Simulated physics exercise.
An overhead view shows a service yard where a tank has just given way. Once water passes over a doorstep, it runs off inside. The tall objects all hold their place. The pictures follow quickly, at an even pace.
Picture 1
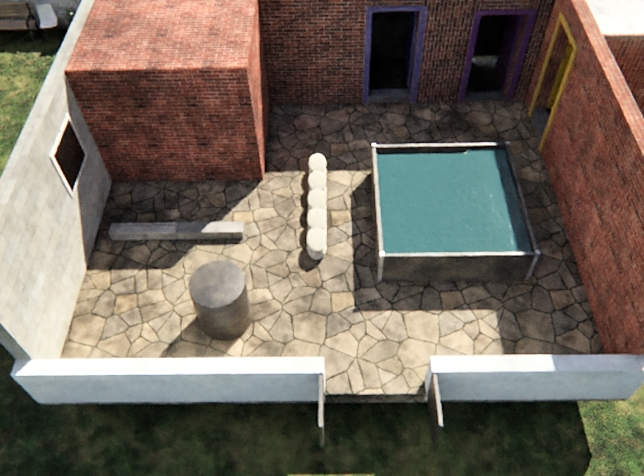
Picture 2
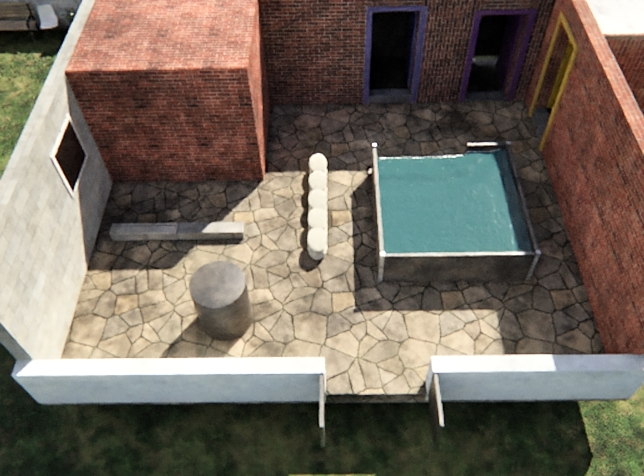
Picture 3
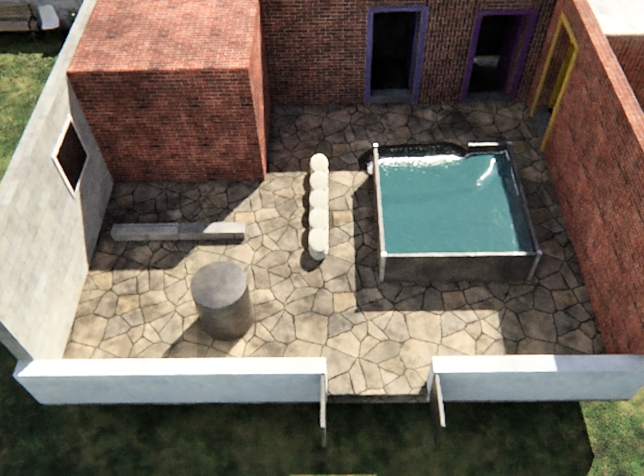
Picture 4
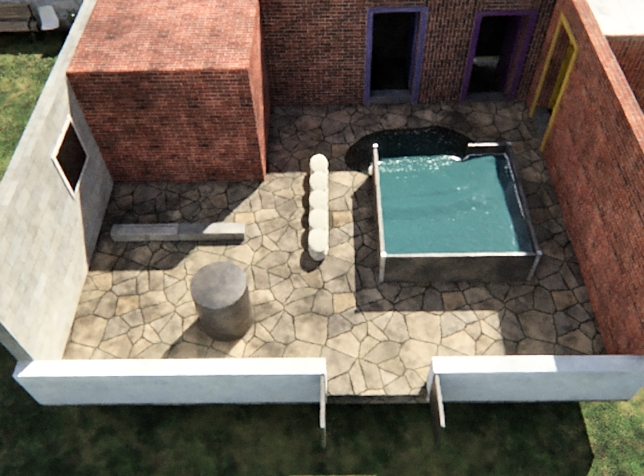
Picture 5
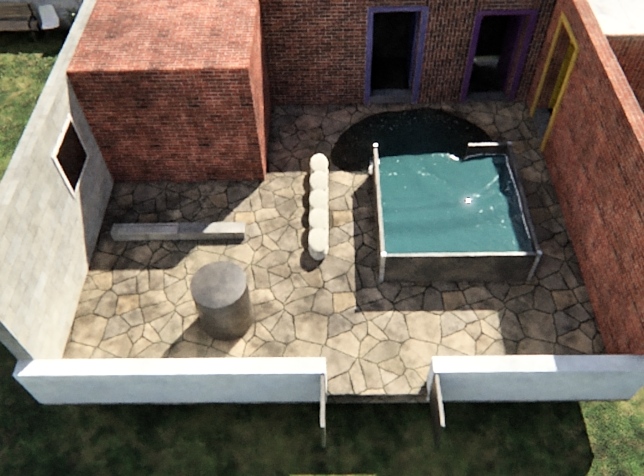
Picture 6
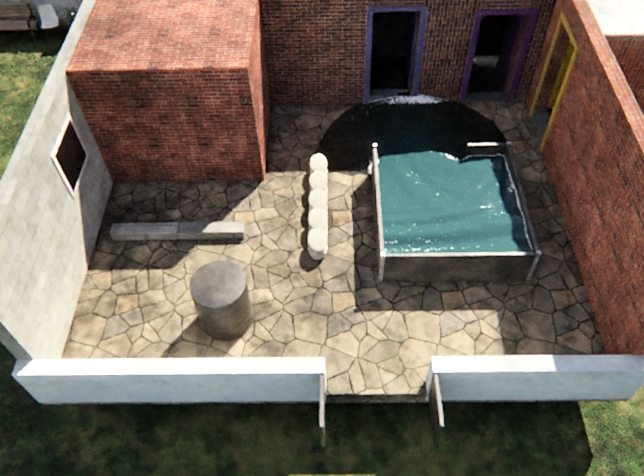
At first, blue-green water sits still in a square tank in a paved, brick-walled yard. Then a gap opens in the tank's far side, and the water ripples and pours out, spreading a dark, rounded pool across the stones toward the purple-framed doorways, while the pillars and cylinder stay put.
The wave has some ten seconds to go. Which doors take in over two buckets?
In the end the purple door will top two buckets, the blue door will top two buckets, the yellow door will not top two buckets.
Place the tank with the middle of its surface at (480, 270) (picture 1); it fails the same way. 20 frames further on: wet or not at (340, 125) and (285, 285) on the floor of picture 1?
In turn: Wet, dry.
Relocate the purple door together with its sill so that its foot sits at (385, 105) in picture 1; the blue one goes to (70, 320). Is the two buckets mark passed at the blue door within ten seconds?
Looking at it, the blue one doesn't reach that level.
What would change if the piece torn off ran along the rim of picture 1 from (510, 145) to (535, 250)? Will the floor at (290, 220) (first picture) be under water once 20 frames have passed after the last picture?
It would be parched.
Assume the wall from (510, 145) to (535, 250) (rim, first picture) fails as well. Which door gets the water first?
My answer is the yellow-painted one.
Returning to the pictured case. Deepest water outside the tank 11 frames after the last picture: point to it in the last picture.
At about (276, 107).
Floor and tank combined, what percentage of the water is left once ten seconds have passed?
That works out to about 80 per cent.
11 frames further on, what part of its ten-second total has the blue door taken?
Near 55 per cent, give or take.
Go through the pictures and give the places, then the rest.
Still water in the tank at (448, 198), in the first frame.
The front is at a hidden place, out from the gap on the tank's far side, in the second frame.
The front is at (366, 157), out from the gap on the tank's far side, in the third frame.
The front is at (356, 147), out from the gap on the tank's far side, in the fourth frame.
The front is at (426, 110), out from the gap on the tank's far side, in the fifth frame.
Water pours out on the tank's far side and has run to (365, 104), in the sixth frame.
A moment on, water covers 20 % of the floor; the purple door under two buckets in, the blue door over two buckets in, the yellow door wet at the sill, nothing in.
Next, water covers 20 % of the floor; the purple door over two buckets in, the blue door far over two buckets in, the yellow door wet at the sill, nothing in.
Then, water covers 35 % of the floor; the purple door over two buckets in, the blue door far over two buckets in, the yellow door wet at the sill, nothing in.
Later, water covers 65 % of the floor; the purple door far over two buckets in, the blue door far over two buckets in, the yellow door wet at the sill, nothing in.
In the end, water covers 95 % of the floor; the purple door far over two buckets in, the blue door far over two buckets in, the yellow door wet at the sill, nothing in.
